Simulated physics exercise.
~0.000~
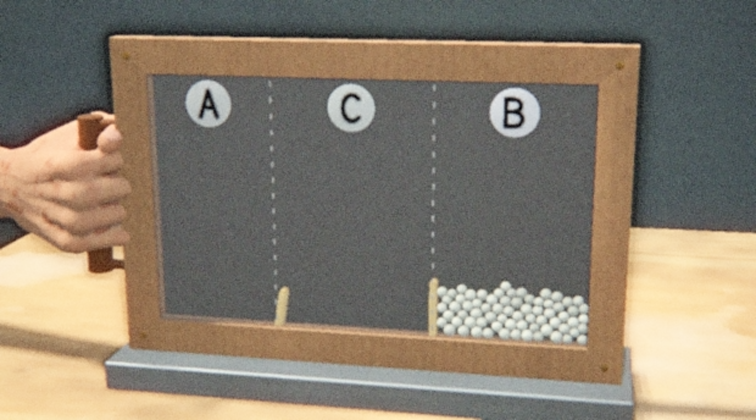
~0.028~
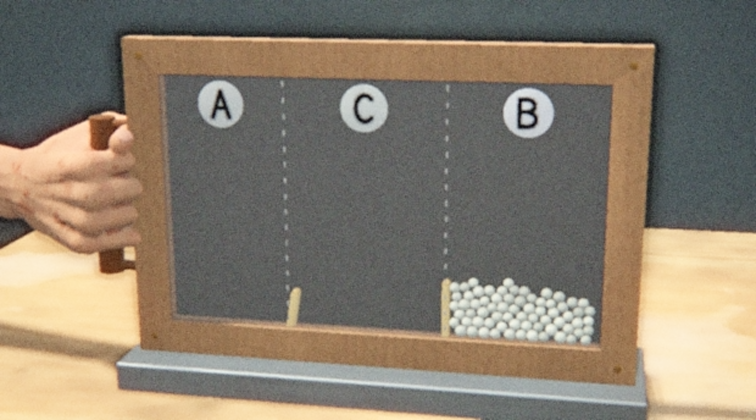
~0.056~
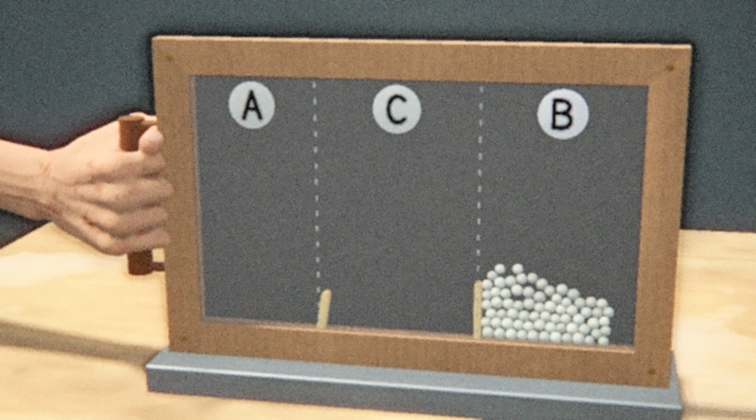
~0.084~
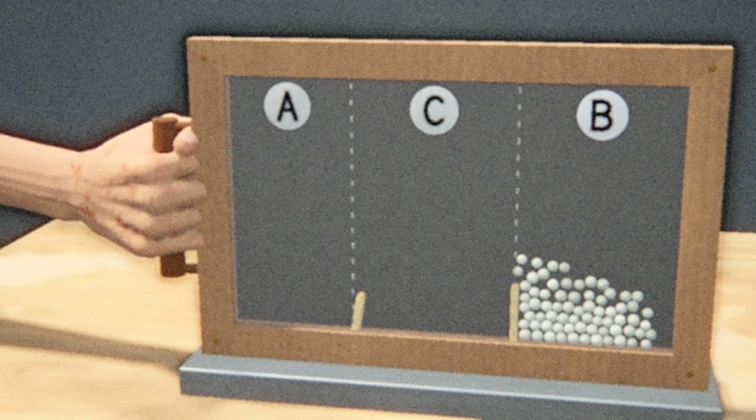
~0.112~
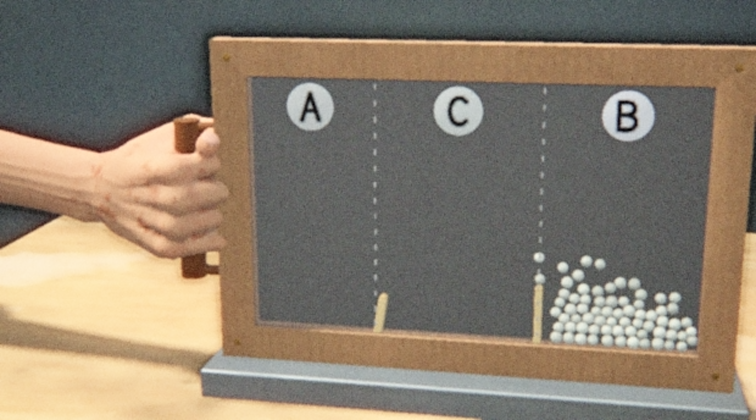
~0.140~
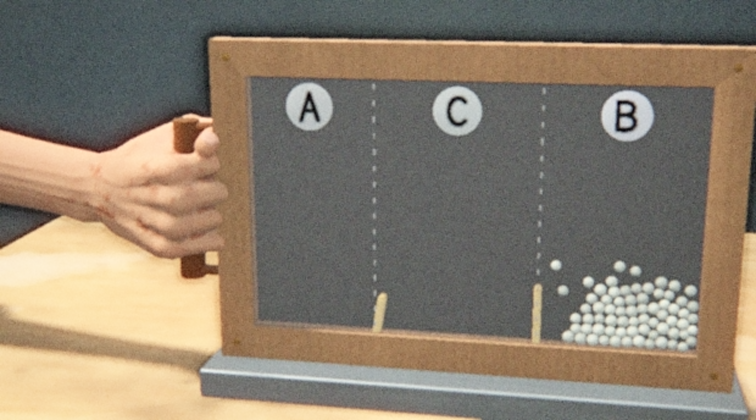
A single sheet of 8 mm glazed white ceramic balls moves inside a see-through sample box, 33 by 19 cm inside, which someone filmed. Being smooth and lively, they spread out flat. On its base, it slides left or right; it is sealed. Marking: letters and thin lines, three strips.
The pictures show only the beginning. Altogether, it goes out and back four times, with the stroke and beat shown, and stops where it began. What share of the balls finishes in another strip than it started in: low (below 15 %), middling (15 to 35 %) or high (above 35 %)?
I'd say a big chunk of the load moves.
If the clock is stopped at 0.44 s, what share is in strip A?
Around 5 percent of the load.
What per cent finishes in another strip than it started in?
Close to 45 % end up somewhere else.
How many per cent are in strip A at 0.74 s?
I'd put it around 10 in a hundred.
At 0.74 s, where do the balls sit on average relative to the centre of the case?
Right: About 7 cm; below: About 7 cm.
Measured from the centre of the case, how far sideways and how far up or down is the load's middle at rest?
About 3 cm right and 9 cm below.
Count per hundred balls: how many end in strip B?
Close to 55 per cent of the load rests there.
After 0.44 s, it is 4 cm to the right; the balls' middle is 9 cm right of and 7 cm below the centre; A 5 %, B 75 %, C 20 %; 25 % have changed strip.
After 0.74 s, it is at its start; the balls' middle is 7 cm right of and 7 cm below the centre; A 10 %, B 70 %, C 20 %; 30 % have changed strip.
After 1.00 s, it is at its start; the balls' middle is 6 cm right of and 7 cm below the centre; A 10 %, B 60 %, C 30 %; 40 % have changed strip.
All still by 2.2 s, it is at its start; A 15 %, B 55 %, C 30 %; 45 % have changed strip.
